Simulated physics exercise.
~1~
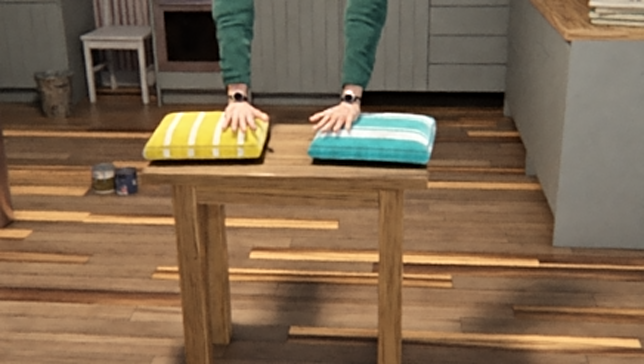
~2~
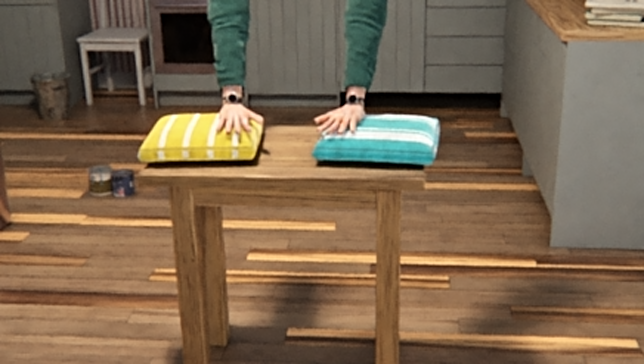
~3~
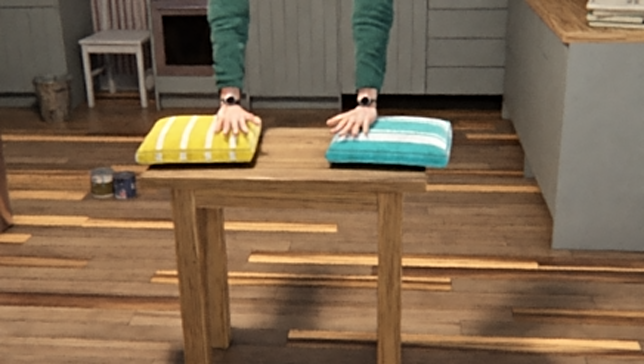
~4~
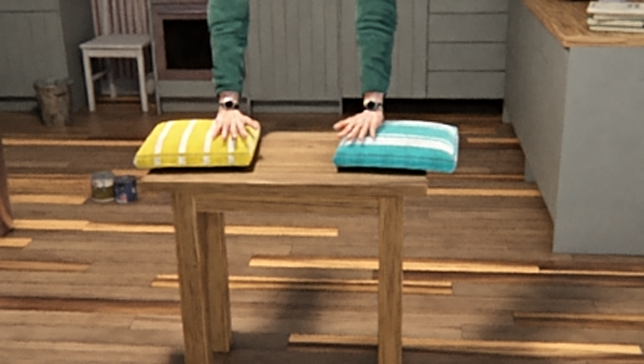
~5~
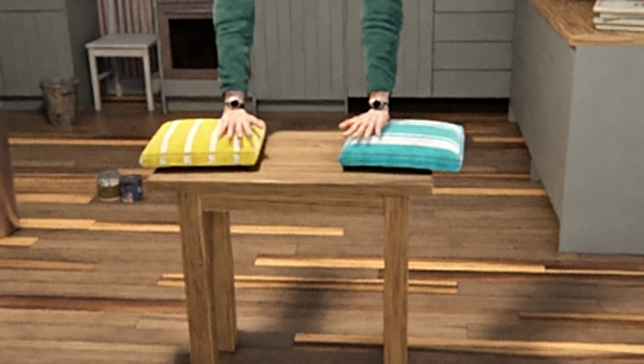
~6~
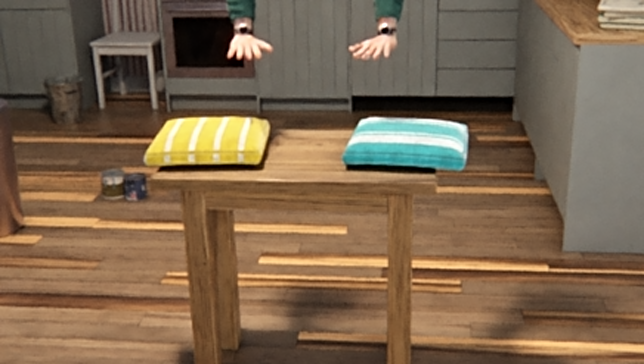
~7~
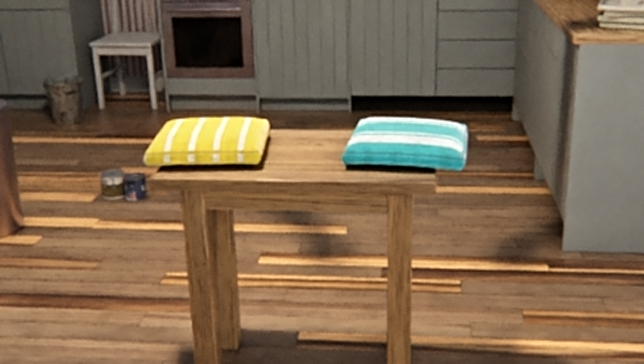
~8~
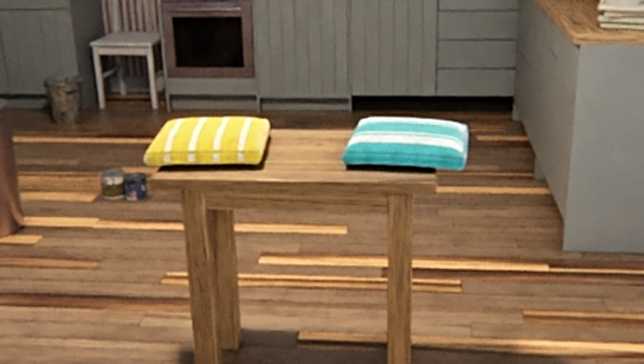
A turquoise cushion is pushed right, and both cushions stay on the table once hands lift.
